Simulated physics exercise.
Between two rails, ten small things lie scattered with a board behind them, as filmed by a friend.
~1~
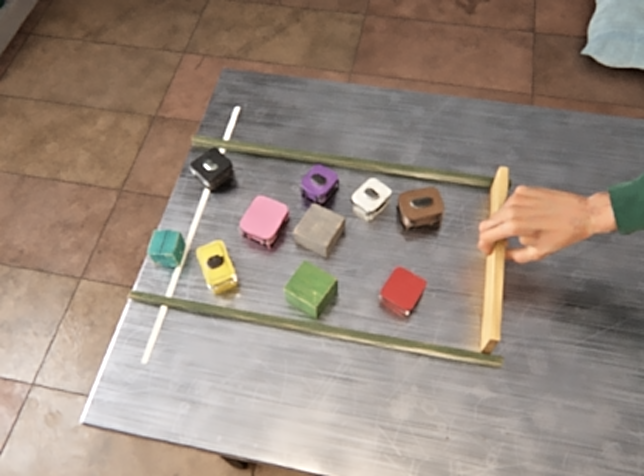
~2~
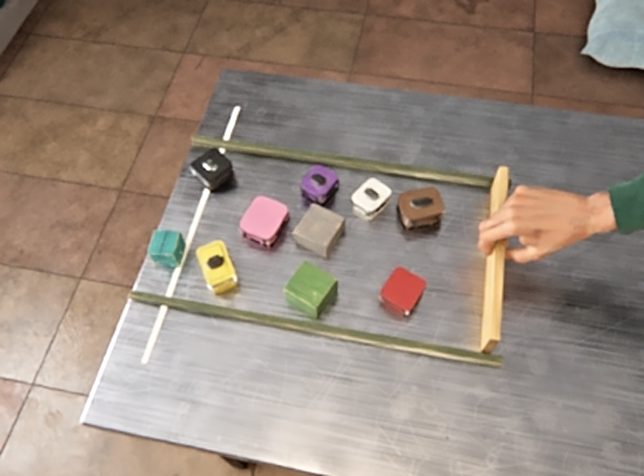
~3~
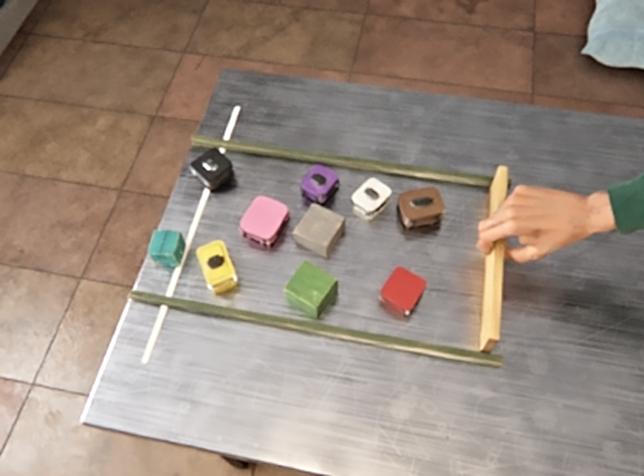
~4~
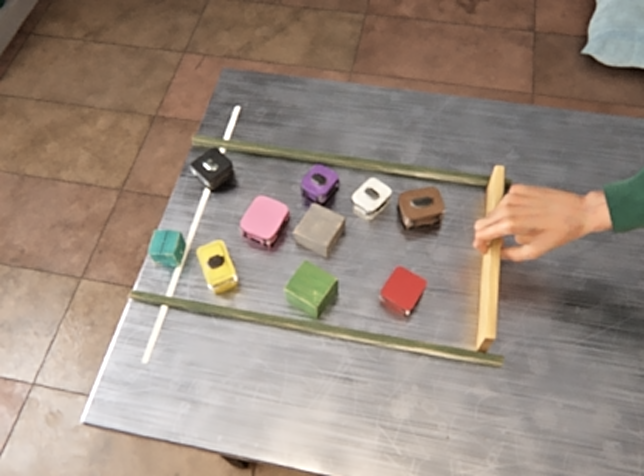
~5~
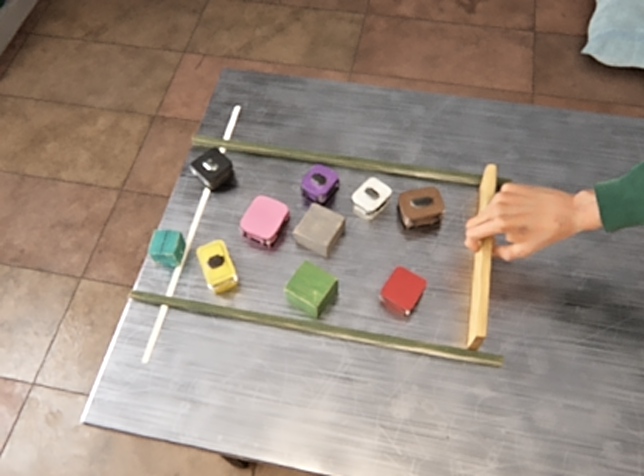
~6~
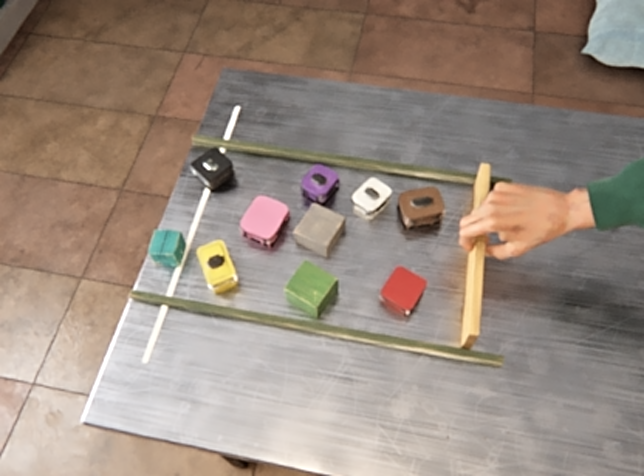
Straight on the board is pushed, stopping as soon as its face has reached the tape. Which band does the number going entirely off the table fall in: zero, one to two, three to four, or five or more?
It falls in the five or more band.
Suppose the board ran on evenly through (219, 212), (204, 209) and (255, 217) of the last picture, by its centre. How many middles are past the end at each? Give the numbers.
Respectively, 4, 7 and 2.
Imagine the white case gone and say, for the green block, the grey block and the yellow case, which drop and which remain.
So: The green block goes down, the grey block does not drop, the yellow case goes down.
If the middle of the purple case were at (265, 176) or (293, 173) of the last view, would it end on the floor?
Results in order - down; down.
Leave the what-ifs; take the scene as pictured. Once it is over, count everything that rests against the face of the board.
All in all, 3.
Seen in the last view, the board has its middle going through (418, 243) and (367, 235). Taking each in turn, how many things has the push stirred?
I make it 3 at the first spot and 5 at the other.
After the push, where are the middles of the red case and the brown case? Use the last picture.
About (167, 251), and about (192, 169).
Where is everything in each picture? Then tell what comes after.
The first picture shows turquoise box (167, 249); black case (213, 170); yellow case (218, 268); board (495, 256); tape (197, 218).
The second picture shows black case (213, 170); purple case (320, 186).
The third picture shows yellow case (218, 268); red case (403, 292).
The fourth picture shows turquoise box (168, 248); pink case (265, 222).
The fifth picture shows black case (214, 170); white case (372, 200).
The sixth picture shows turquoise box (168, 248); black case (214, 170); yellow case (218, 267); board (476, 252); tape (197, 218).
Soon after, none off yet; turquoise box at rest near (168, 248); black case at rest near (214, 170); yellow case at rest near (218, 267).
Then, none off yet; turquoise box moving near (162, 246); black case moved about its own width near (189, 169); yellow case moved about its own width near (184, 260).
At rest, the number that fall off is five or more; fallen, white case, green block, purple case, pink case, yellow case, black case and turquoise box.
